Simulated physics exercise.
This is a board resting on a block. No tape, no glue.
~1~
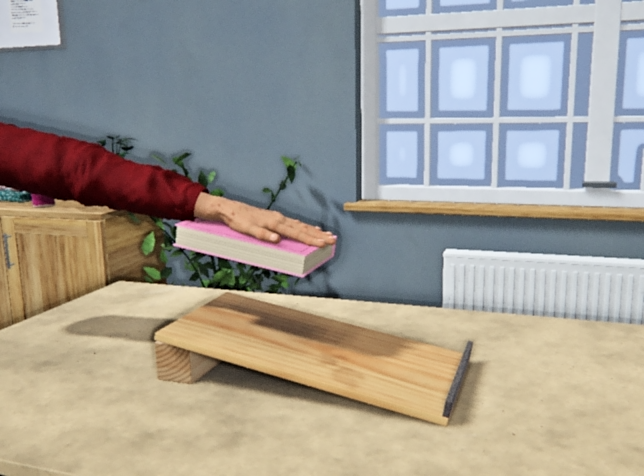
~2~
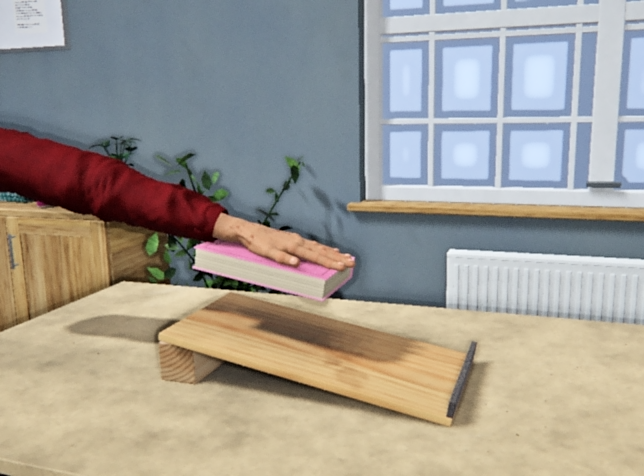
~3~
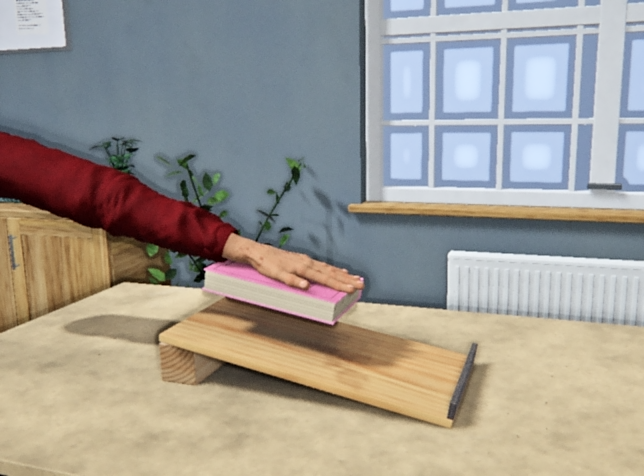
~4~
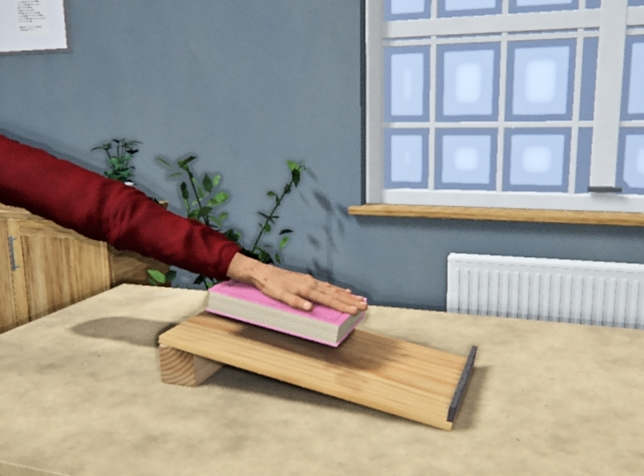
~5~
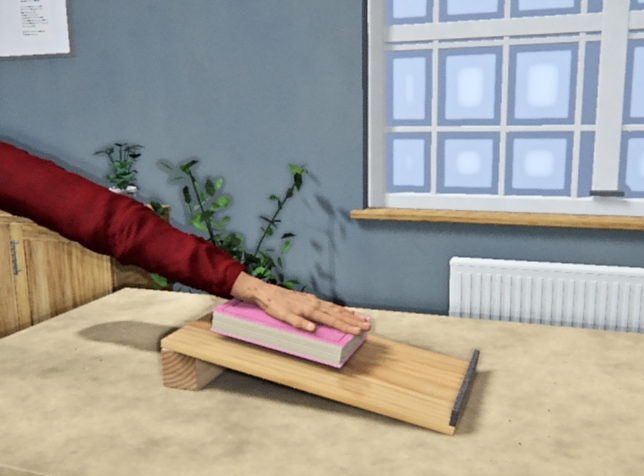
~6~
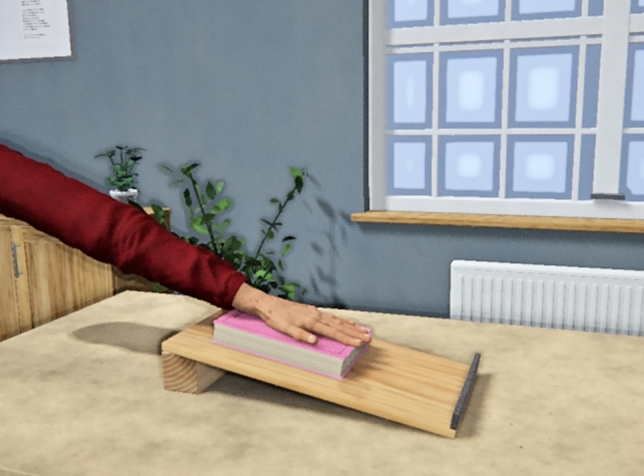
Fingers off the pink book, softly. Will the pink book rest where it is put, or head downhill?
Outcome: The pink book keeps its place.
Then, 0.30 s after the last picture, nothing has stirred.
Then, 0.70 s after the last picture, pink book resting near (293, 336).
At rest, it is in place. Seen from the same camera at the end, pink book near (293, 336). The pink book remains at rest.
